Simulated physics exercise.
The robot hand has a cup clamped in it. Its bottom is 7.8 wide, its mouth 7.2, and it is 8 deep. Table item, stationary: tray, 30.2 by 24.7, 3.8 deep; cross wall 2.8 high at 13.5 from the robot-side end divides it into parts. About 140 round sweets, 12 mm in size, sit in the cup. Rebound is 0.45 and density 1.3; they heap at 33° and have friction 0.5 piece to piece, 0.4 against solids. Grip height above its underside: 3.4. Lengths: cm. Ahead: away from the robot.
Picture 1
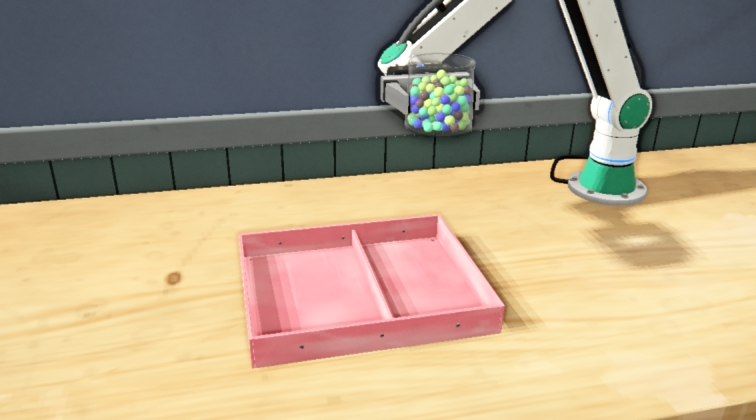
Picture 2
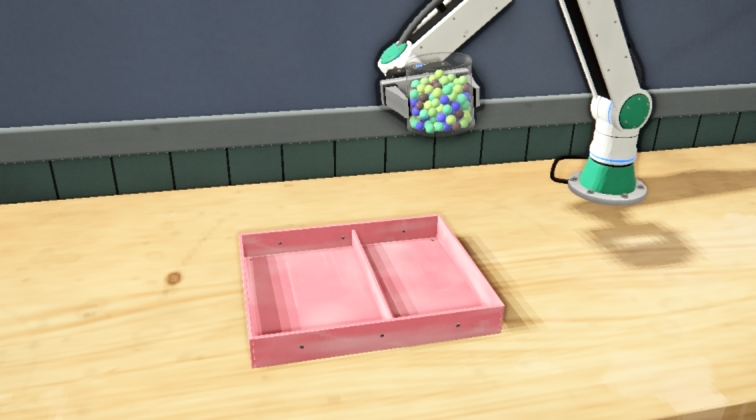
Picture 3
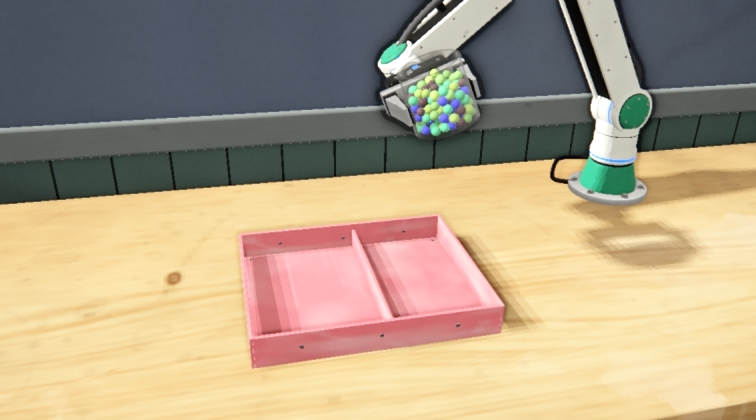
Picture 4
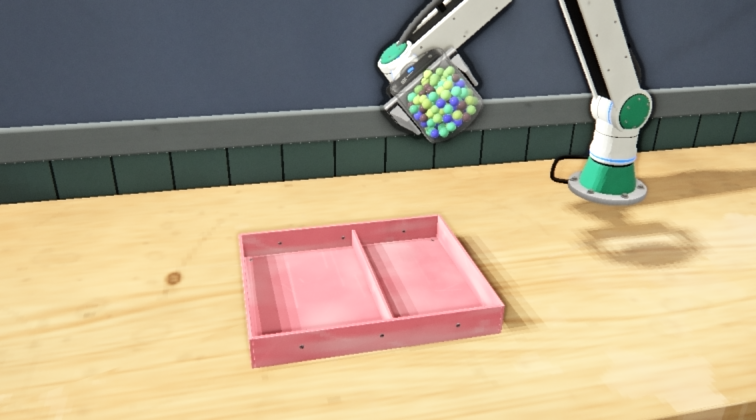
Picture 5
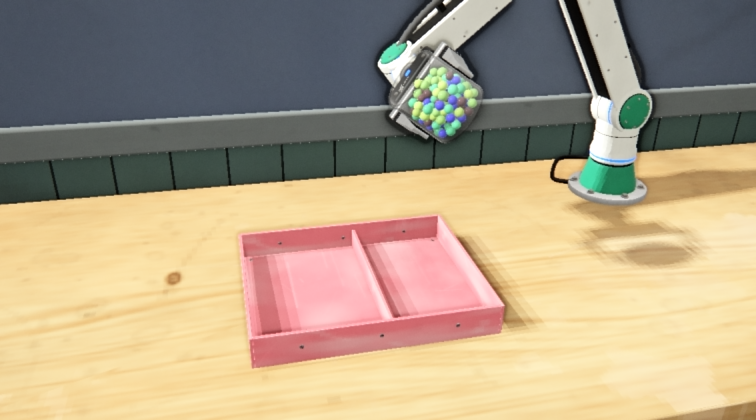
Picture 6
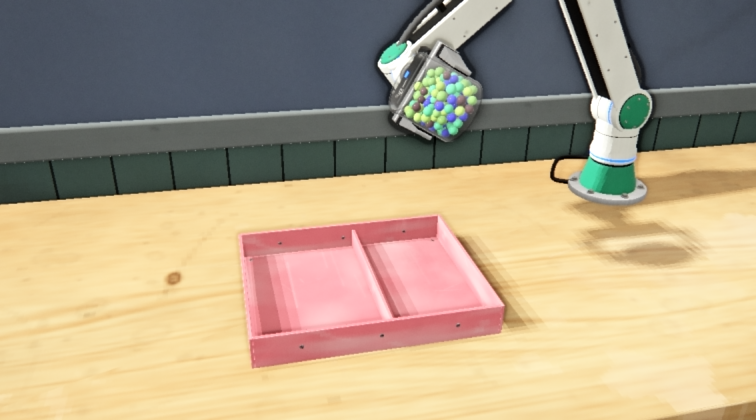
On a wooden workbench, a white and green robot arm held a clear cup of colorful little balls above and behind a pink divided tray, then gradually tilted the cup steeply to the right.
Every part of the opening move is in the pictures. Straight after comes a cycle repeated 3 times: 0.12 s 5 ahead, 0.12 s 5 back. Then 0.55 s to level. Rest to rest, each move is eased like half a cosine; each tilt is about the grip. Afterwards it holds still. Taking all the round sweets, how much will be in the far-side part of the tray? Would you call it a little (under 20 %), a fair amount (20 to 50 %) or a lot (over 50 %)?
I would call it a fair amount, 20 to 50 %.
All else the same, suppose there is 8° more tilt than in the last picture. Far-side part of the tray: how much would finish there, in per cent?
Then something close to 40 in a hundred.
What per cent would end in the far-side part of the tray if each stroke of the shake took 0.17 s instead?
Then about 5 per cent.
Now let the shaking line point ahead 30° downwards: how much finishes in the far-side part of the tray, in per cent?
Roughly 10 percent of it.
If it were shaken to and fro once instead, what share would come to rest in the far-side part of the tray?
In that case it would be near 15 percent.
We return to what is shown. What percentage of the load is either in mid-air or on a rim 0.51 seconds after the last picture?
10 per cent.
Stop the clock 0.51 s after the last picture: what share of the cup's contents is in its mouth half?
Around 35 per cent of it.
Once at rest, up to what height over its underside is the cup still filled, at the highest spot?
About 5.5 cm.
Then, 0.51 s later, tilted 60° forward, highest piece 28 above the table; 98 in the cup, 20 in the far-side part, 5 in the robot-side part, 14 in flight or on a rim.
Then, 1.02 s later, tilted 26° forward, highest piece 29 above the table; 88 in the cup, 36 in the far-side part, 11 in the robot-side part, 1 on the table or floor, 1 in flight or on a rim.
Then, 1.47 s later, level, highest piece 29 above the table; 88 in the cup, 37 in the far-side part, 11 in the robot-side part, 1 on the table or floor.
Then, 2.52 s later, level, highest piece 29 above the table; 88 in the cup, 37 in the far-side part, 11 in the robot-side part, 1 on the table or floor.
At rest, 88 in the cup, 37 in the far-side part, 11 in the robot-side part, 1 on the table or floor. That is 27 % in the far-side part of the tray.
